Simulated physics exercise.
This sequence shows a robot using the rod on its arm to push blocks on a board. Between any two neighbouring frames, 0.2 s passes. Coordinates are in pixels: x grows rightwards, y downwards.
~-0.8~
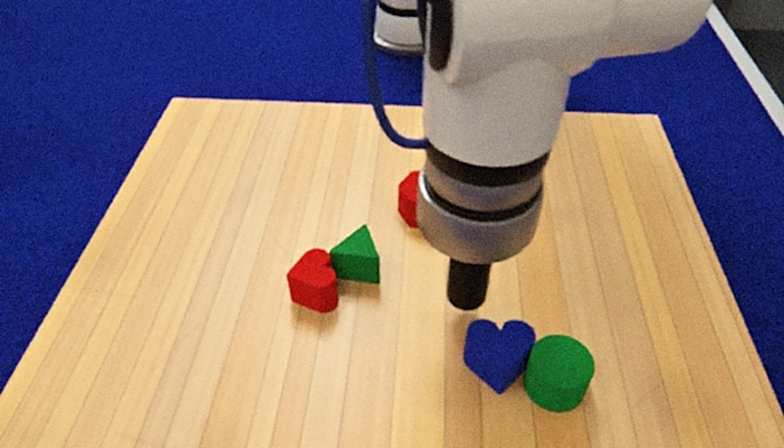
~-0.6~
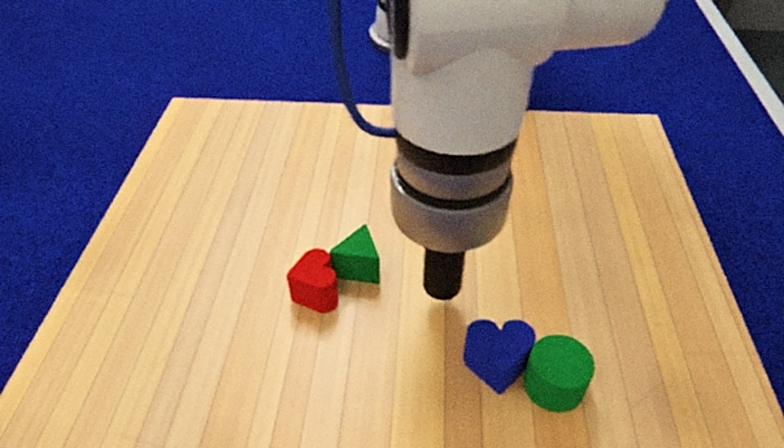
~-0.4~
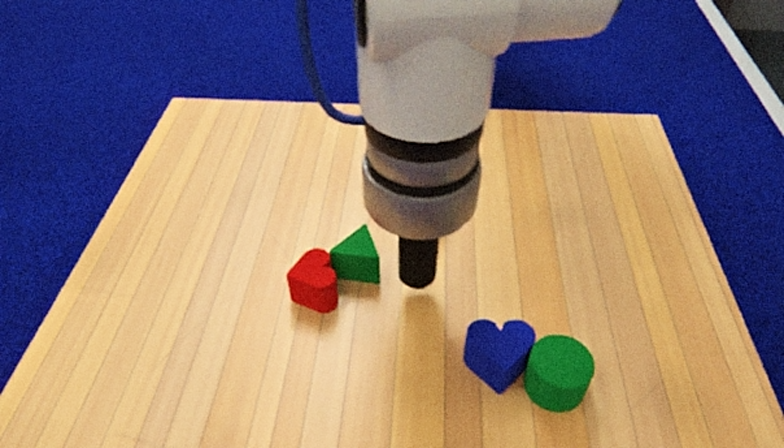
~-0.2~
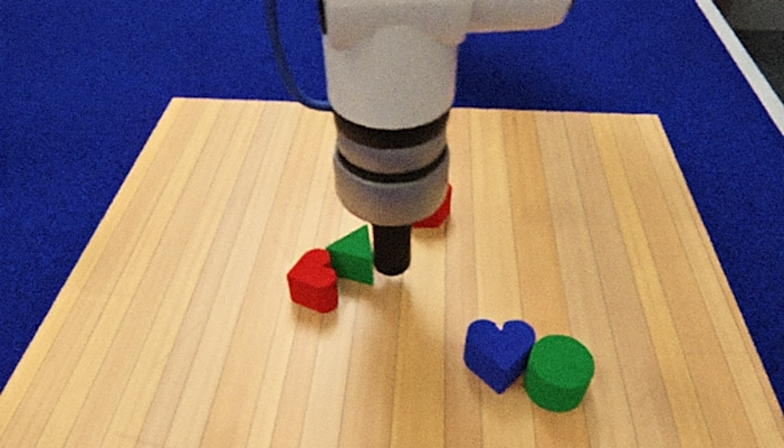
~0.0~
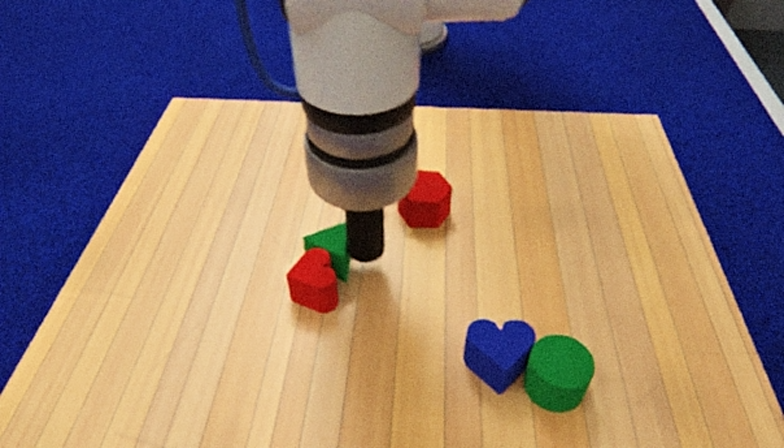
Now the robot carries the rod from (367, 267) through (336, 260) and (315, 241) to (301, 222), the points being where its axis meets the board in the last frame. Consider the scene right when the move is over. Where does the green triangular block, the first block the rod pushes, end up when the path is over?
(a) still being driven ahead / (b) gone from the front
Letter b.
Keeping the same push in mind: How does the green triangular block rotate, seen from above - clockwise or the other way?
Counterclockwise rotation.
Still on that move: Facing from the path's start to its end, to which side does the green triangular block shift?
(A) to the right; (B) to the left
B
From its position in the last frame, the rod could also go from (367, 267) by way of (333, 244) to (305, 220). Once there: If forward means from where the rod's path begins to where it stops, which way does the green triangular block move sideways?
The shift is leftward.
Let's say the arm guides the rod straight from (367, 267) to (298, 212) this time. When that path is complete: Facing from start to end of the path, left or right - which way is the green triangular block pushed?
It moves over to the left.
On the path given first. Halfway along, rod at (321, 233); red heart block at (309, 269), turned 15° anticlockwise; green triangular block at (286, 230), turned 20° anticlockwise.
At the end, rod at (298, 205); red heart block at (309, 269), turned 15° anticlockwise; green triangular block at (281, 229), turned 35° anticlockwise; red six-sided block unmoved.
